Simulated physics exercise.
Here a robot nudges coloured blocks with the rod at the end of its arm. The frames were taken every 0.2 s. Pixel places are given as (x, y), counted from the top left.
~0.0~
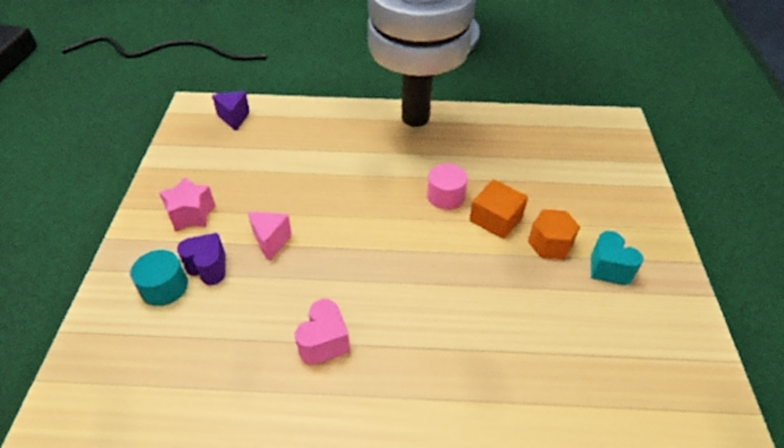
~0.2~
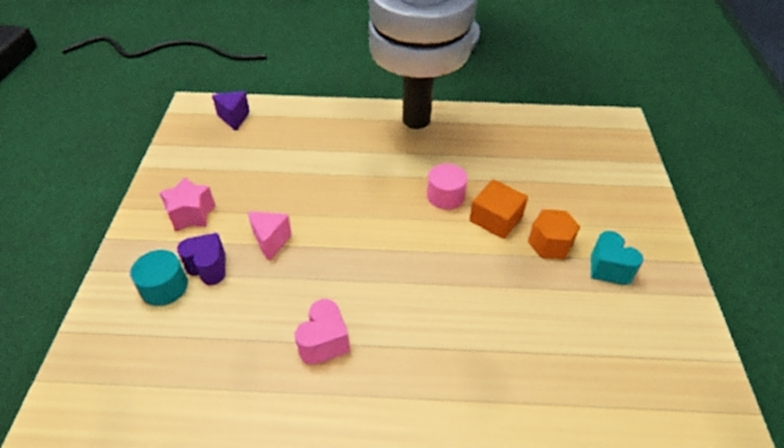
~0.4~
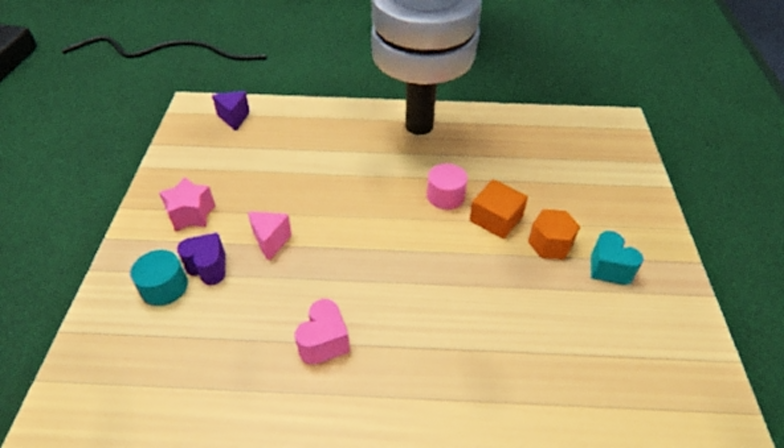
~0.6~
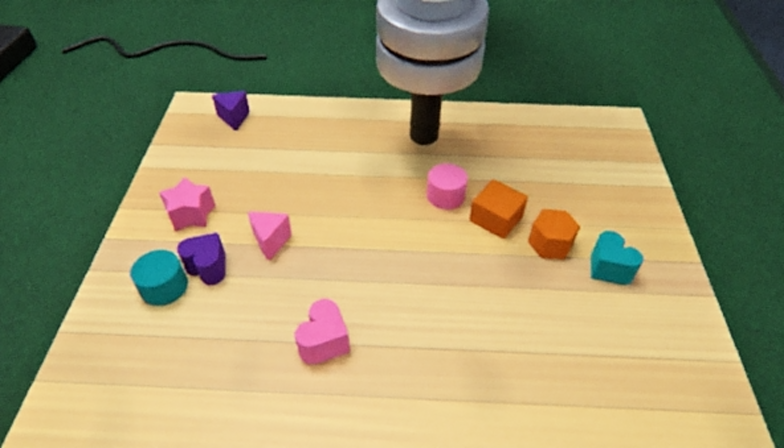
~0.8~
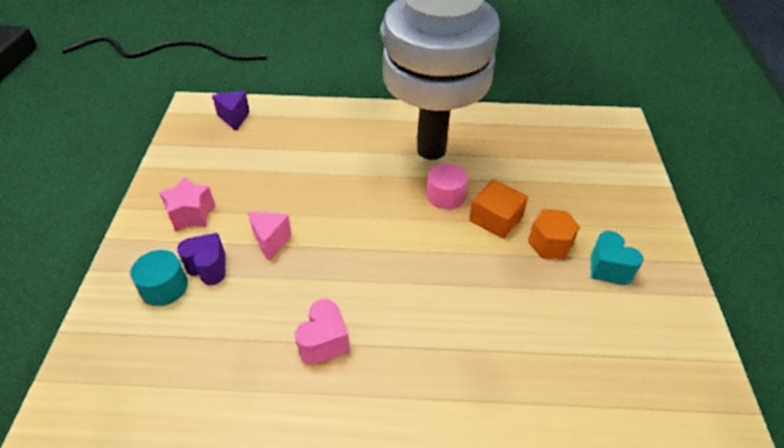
A grey robot arm with a black rod hangs over a pale wooden board on a green surface, seen from above at a slant by a still camera. Pink, purple and turquoise blocks sit at left, a pink heart lies near the lower middle, and a pink circle, two orange blocks and a turquoise heart slope down rightward. The rod moves slightly down and right, nearing the pink circle, while every block stays still.
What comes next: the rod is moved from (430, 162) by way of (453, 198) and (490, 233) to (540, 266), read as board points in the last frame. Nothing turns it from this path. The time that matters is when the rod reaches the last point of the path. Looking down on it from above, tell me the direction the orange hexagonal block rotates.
From above, counter-clockwise.
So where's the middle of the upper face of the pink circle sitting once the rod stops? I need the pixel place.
I'd guess (466, 231).
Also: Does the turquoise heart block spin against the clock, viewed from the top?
No, that is not how it ends up.
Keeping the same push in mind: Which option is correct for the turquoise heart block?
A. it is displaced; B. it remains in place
I'll go with A - it is displaced.
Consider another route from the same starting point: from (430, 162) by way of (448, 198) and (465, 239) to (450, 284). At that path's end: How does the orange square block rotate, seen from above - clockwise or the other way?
Watching from overhead, you'd notice the orange square block rotating counter-clockwise.
The first path, step by step. One third of the way, rod (455, 188); pink circle (459, 205); orange square block (504, 202), turned 20° anticlockwise.
Two thirds of the way, rod (493, 223); pink circle (466, 231); orange square block (534, 218), turned 25° anticlockwise; orange hexagonal block (577, 229), turned 25° anticlockwise.
At the end, rod (543, 256); pink circle (466, 231); orange square block (580, 235), turned 60° anticlockwise; orange hexagonal block (618, 226), turned 60° anticlockwise; turquoise heart block (647, 255), turned 40° clockwise.
